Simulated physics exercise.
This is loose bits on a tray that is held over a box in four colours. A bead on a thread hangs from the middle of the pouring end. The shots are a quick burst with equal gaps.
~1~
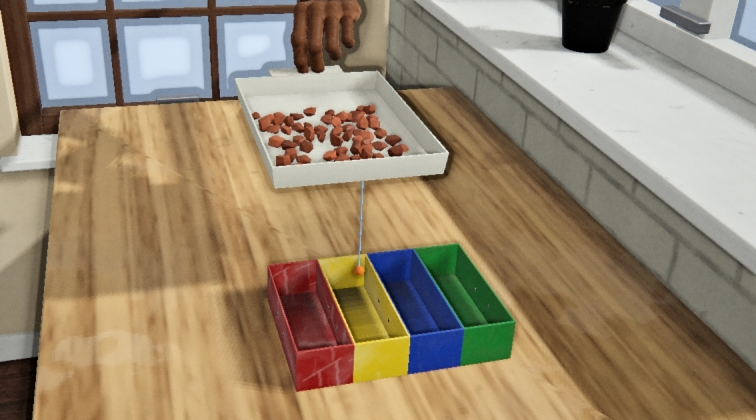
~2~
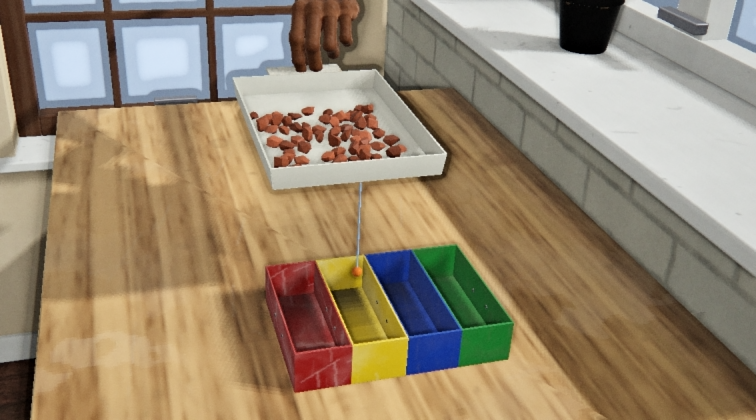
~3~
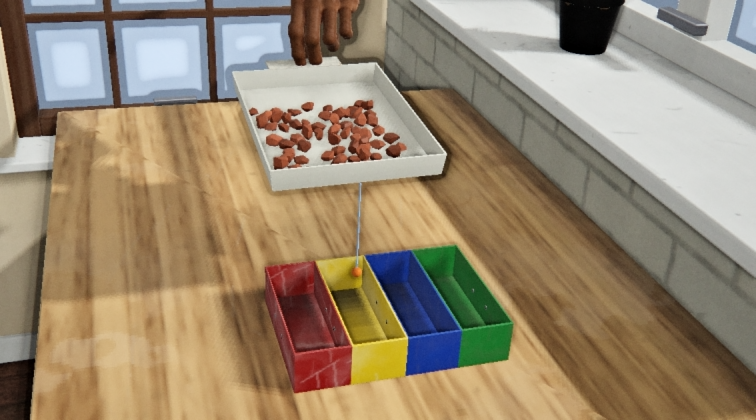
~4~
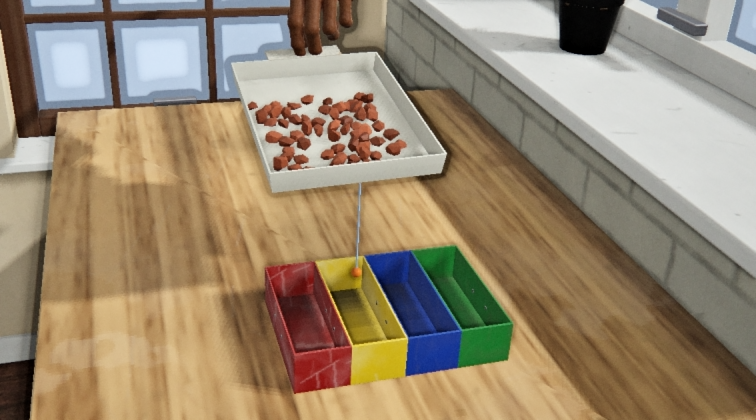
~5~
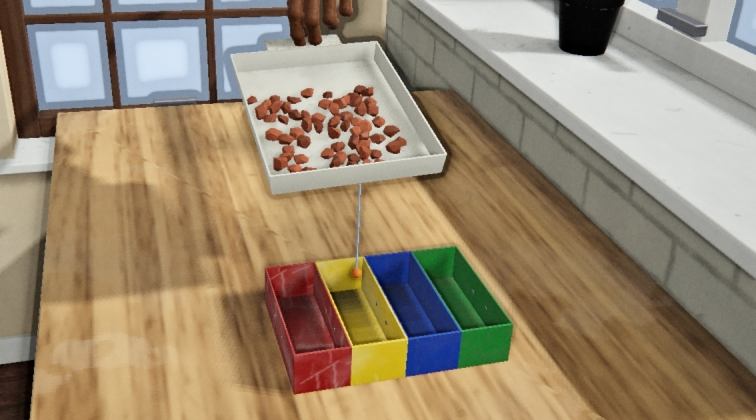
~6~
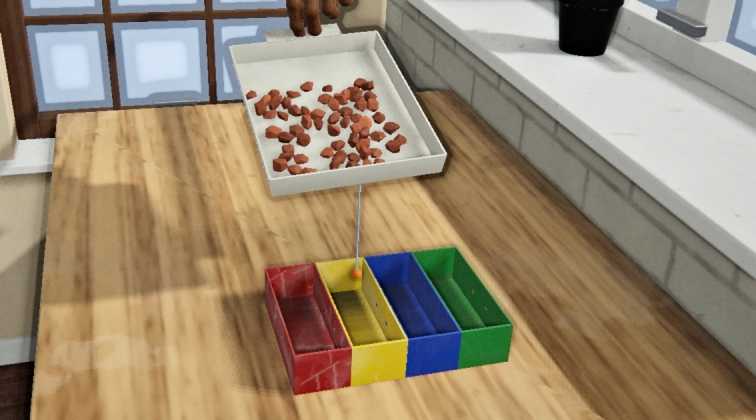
A white square tray scattered with reddish-brown bits hangs above a wooden table, seen from above at an angle, with a paned window behind and a pale sill over brick at right. Below it sits a box with red, yellow, blue and green cells, an orange bead hanging on a thread over the yellow. Fingers at the tray's far edge rise slightly as it tilts gradually toward the viewer, its near-left corner dipping slightly.
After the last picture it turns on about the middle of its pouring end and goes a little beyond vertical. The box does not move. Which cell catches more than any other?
Fullest: The red cell.
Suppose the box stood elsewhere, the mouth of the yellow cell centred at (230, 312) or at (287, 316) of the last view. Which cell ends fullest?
One: That blue cell. Two: Yellow.
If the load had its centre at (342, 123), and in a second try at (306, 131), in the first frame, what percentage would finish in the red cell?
Near 60 % and 70 %.
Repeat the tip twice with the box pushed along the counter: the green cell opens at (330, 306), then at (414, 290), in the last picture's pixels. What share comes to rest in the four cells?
Roughly 90 per cent, and 100 per cent.
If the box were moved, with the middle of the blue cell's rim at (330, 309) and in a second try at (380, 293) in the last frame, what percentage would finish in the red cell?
In turn 0 and 40 in a hundred.
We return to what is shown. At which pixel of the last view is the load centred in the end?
Near (316, 354).
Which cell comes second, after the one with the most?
Second comes yellow.
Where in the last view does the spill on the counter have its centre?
Close to (242, 384).
Soon after the last picture, tray tipped steeply; all on the tray.
A little later, tray tipped right over; nearly all on the tray; a small part falling or outside the box.
Later still, tray tipped past a quarter turn; about half in the red cell; about a quarter in the yellow cell; about a quarter falling or outside the box.
At rest, tray tipped past a quarter turn; about half in the red cell; about a quarter in the yellow cell; none in the blue cell; none in the green cell; about a quarter outside the box.
